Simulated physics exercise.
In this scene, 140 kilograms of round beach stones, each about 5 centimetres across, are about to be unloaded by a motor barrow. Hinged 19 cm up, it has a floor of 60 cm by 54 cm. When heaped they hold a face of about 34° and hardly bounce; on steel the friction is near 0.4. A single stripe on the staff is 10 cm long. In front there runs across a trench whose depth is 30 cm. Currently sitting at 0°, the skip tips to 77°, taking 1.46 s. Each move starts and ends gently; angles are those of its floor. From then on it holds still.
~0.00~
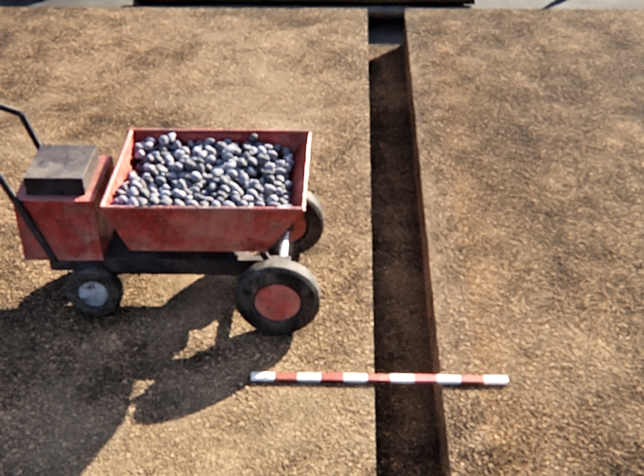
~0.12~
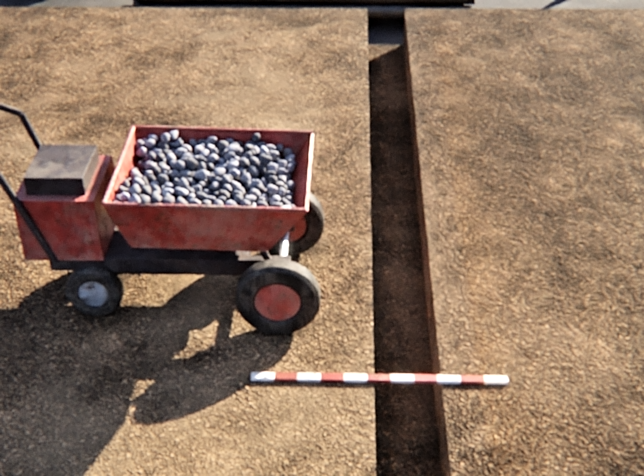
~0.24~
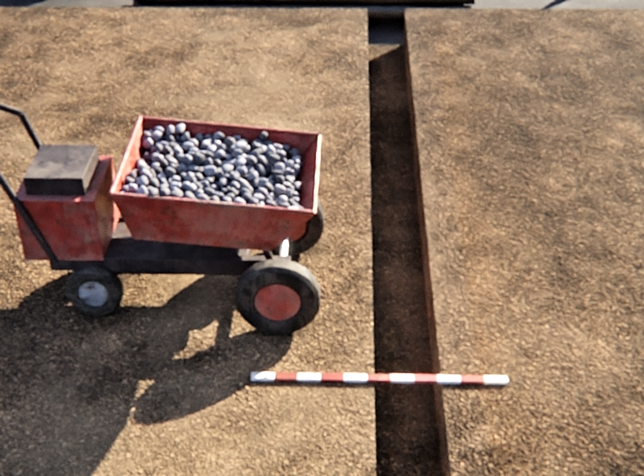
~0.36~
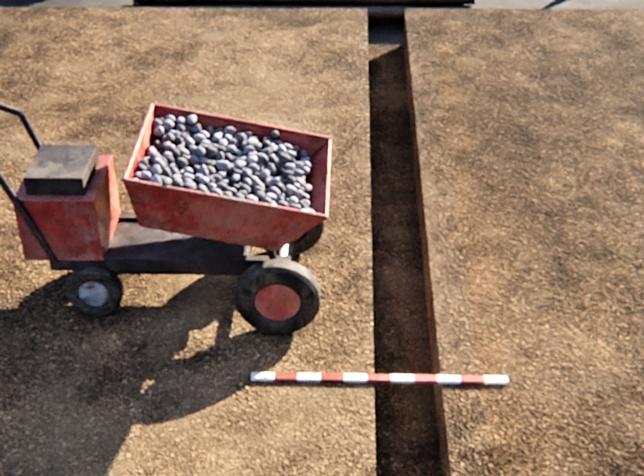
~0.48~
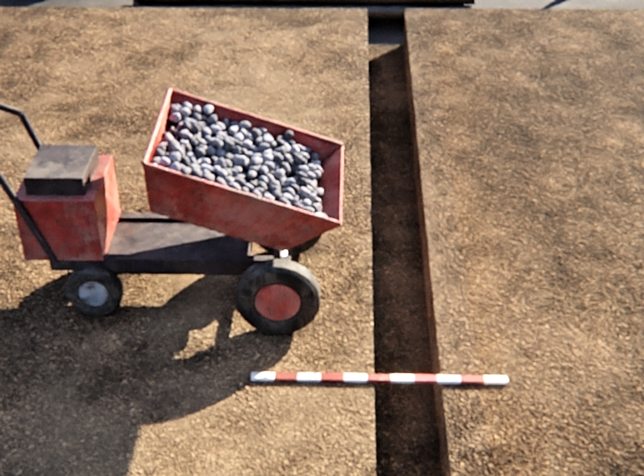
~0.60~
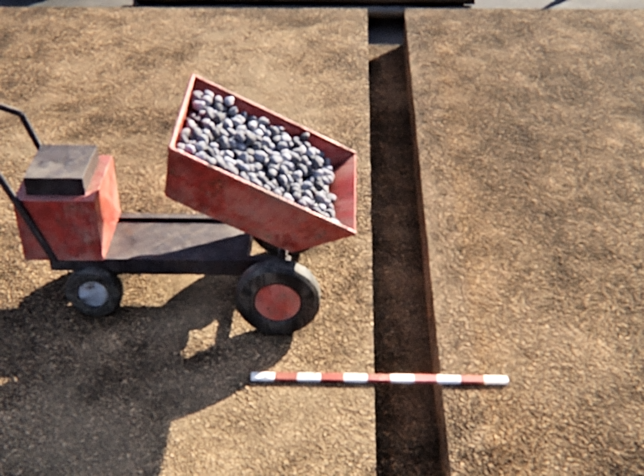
A red skip full of smooth grey stones rose at its left end on a parked motor barrow, leaning steadily more towards the trench on the right, while the stones shifted a little inside.
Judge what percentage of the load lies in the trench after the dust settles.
About 55 %.
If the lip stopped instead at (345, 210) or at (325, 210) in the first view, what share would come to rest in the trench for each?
Roughly 15 per cent, then 30 per cent.
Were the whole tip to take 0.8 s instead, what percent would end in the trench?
It would be near 45 percent.
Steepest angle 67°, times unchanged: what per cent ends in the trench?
It would be close to 60 percent.
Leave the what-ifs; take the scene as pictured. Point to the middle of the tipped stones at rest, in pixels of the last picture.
The resting stones are centred at roughly (426, 313).
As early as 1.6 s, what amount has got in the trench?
By that moment, roughly 35 per cent of the load.
After 1.1 s the floor is at 65°; 96 % in the skip, 4 % in the trench; the foremost stones are at (426, 286).
After 1.6 s the floor is at 77°; 27 % in the skip, 33 % in the trench, 40 % past the trench; the foremost stones are at (568, 290).
After 1.9 s the floor is at 77°; 6 % in the skip, 48 % in the trench, 46 % past the trench; the foremost stones are past the picture's edge.
After 3.9 s the floor is at 77°; 0 % in the skip, 55 % in the trench, 45 % past the trench; the foremost stones are past the picture's edge.
